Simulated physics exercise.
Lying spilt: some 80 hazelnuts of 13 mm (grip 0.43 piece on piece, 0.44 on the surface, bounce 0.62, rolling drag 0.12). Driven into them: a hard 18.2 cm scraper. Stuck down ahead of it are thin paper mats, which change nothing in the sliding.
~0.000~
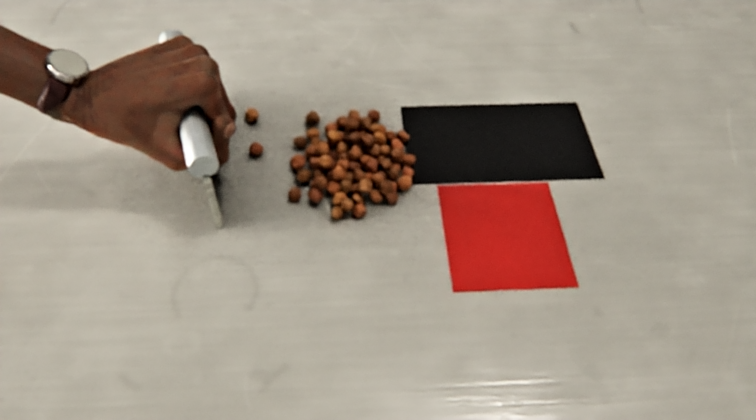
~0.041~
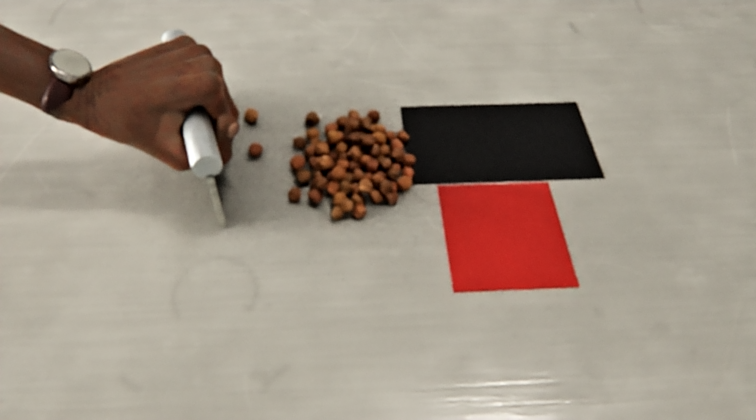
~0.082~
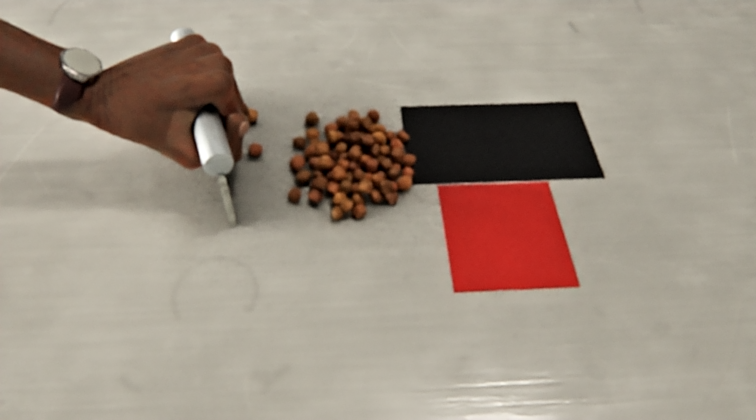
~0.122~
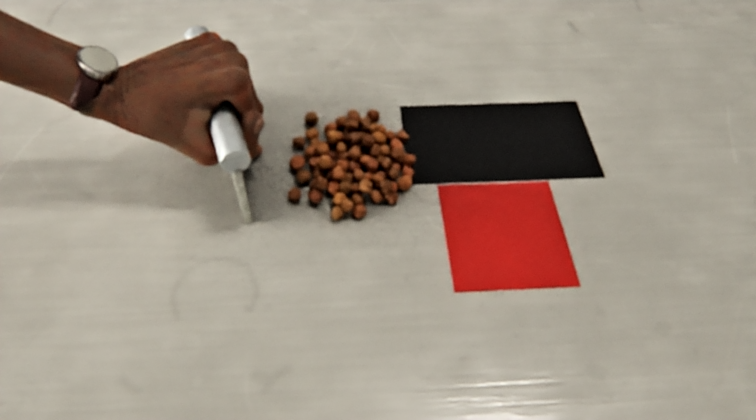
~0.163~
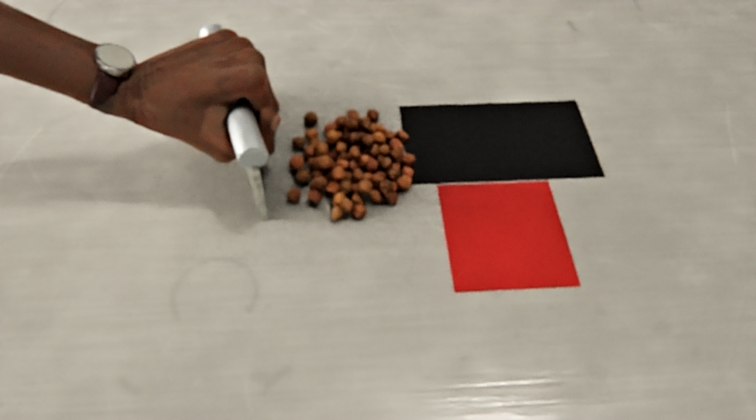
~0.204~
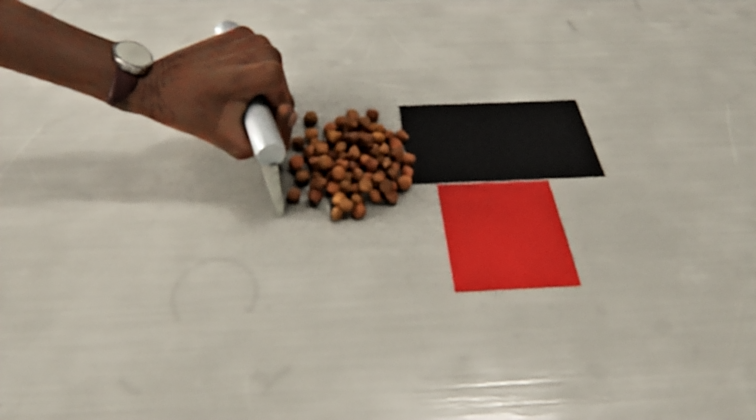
A hand wearing a watch held a metal-handled scraper upright on a pale surface and slid it right, up to the edge of a pile of hazelnuts beside black and red mats, nudging a couple.
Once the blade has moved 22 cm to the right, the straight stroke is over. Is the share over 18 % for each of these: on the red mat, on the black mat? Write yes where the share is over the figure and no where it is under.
Red mat: No; black mat: Yes.
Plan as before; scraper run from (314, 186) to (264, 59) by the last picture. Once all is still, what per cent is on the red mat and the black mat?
At rest the red mat holds 20 % and the black mat holds 50 %.
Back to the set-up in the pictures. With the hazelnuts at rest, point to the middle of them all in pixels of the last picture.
Centre point: Approx. (470, 131) px.
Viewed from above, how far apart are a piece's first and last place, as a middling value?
I'd put it at close to 14 cm.
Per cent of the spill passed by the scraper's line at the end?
Reading: Around 20 %.
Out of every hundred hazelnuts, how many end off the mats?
Around 35 in a hundred.
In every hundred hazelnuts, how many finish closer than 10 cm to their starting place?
20% or so.
After 0.46 s, scraper 15 cm from its start, spill 15 cm wide; black mat 30 %, off the mats 70 %.
Then, at 0.71 s, scraper 22 cm from its start, spill 19 cm wide; red mat 10 %, black mat 55 %, off the mats 35 %.
After 0.93 s, scraper 22 cm from its start, spill 21 cm wide; red mat 10 %, black mat 55 %, off the mats 35 %.
At rest (1.1 s), red mat 10 %, black mat 55 %, off the mats 35 %.
